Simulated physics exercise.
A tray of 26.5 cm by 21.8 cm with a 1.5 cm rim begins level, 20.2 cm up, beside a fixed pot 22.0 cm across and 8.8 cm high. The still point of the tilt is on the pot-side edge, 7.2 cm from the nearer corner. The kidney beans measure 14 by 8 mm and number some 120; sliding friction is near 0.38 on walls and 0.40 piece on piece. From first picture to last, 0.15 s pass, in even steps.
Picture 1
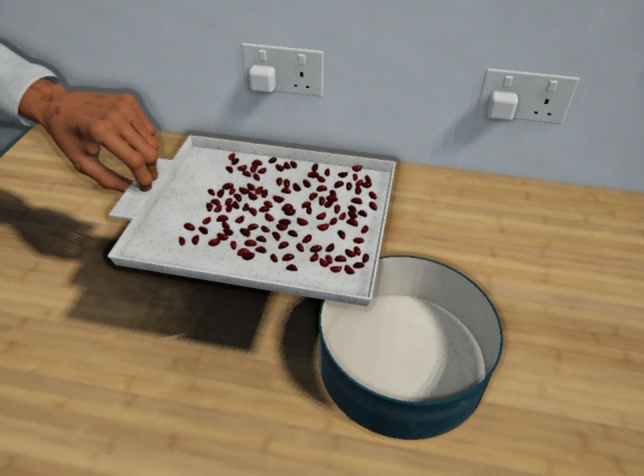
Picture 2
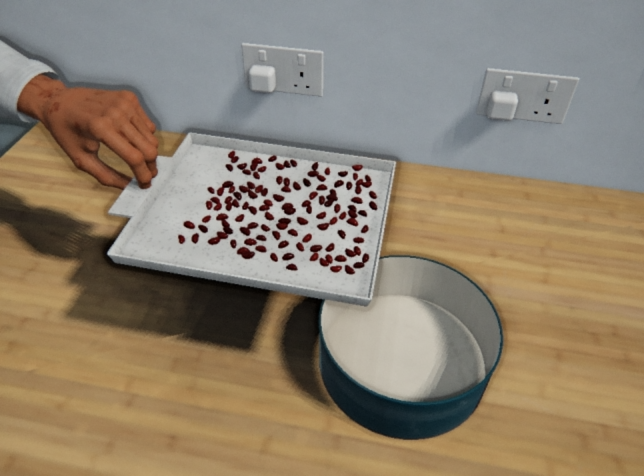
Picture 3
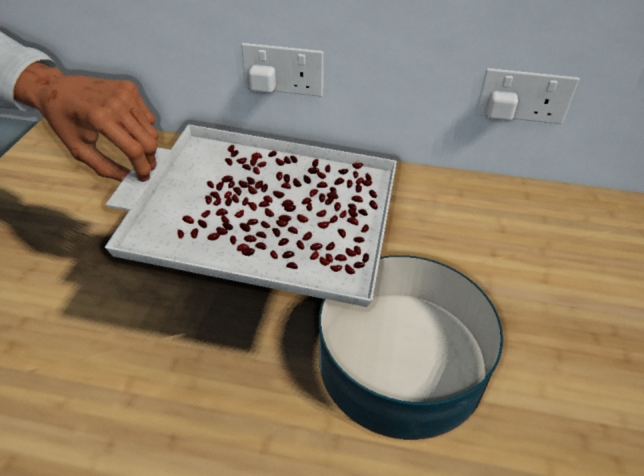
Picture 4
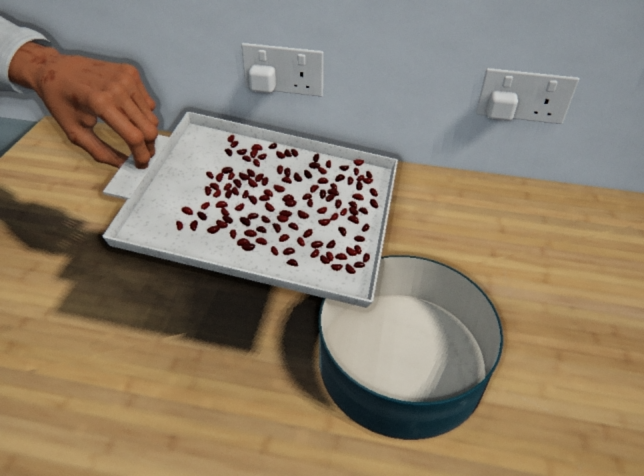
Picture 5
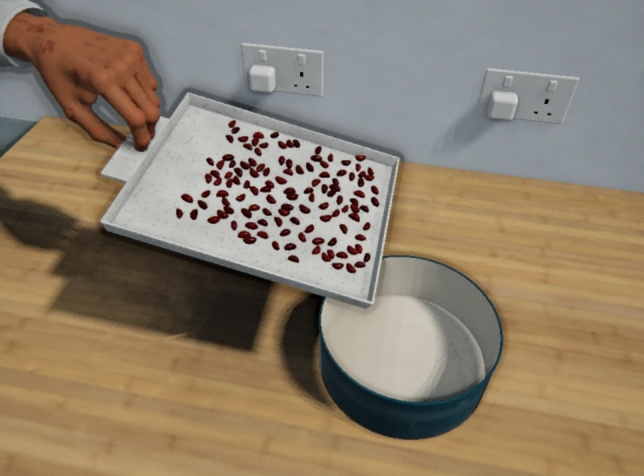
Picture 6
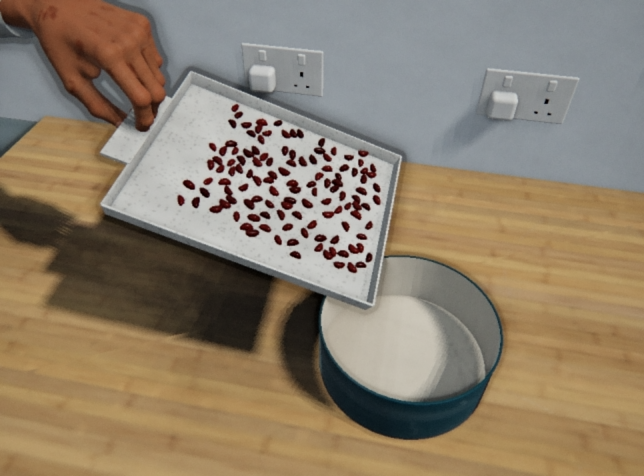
A hand in a pale sleeve holds the tab of a shallow, light grey tray at the left of a wooden worktop, seen from above at an angle, with two white sockets on the blue-grey wall behind. Dark red beans lie scattered across the tray, its right edge beside a teal pot with a pale inside. The hand lifts the tray's left side, slowly then faster, tilting it towards the pot while the beans keep their places on it and the camera stays still.
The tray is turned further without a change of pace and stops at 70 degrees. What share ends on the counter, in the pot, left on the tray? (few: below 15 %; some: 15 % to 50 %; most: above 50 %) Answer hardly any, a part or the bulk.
Counter hardly any, pot the bulk, tray a part.
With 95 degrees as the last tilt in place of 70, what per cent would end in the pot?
It would be near 95 per cent.
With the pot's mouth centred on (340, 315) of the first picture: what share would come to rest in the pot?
About 20 per cent.
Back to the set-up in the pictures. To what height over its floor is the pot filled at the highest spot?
About 1.5 cm.
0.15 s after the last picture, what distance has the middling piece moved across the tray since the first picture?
Some 1 cm.
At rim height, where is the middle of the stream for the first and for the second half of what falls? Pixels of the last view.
First near (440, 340), later near (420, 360).
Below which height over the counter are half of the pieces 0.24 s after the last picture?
Some 26 cm.
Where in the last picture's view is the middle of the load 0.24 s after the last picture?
At about (368, 202).
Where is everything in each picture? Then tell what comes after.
The first picture shows tray tilt 0 degrees, front corners at (113, 254) and (368, 296); middle of the pieces at (287, 207); pot at (410, 321).
The second picture shows tray tilt 1 degrees, front corners at (112, 252) and (368, 296); middle of the pieces at (287, 206).
The third picture shows tray tilt 3 degrees, front corners at (110, 245) and (369, 297), lowest corner right front; middle of the pieces at (288, 203).
The fourth picture shows tray tilt 7 degrees, front corners at (108, 235) and (369, 298), lowest corner right front; middle of the pieces at (288, 198).
The fifth picture shows tray tilt 13 degrees, front corners at (106, 220) and (370, 300), lowest corner right front; middle of the pieces at (290, 191).
The sixth picture shows tray tilt 19 degrees, front corners at (106, 203) and (371, 302), lowest corner right front; middle of the pieces at (293, 183); pot at (410, 321).
Then, 0.15 s after the last picture, tilt 48 degrees; the tray holds 100 %, the pot 0 %.
Then, 0.24 s after the last picture, tilt 65 degrees; the tray holds 100 %, the pot 0 %.
Then, 0.47 s after the last picture, tilt 70 degrees; the tray holds 30 %, the pot 55 %.
In the end, counter 5 %, pot 70 %, tray 25 %.
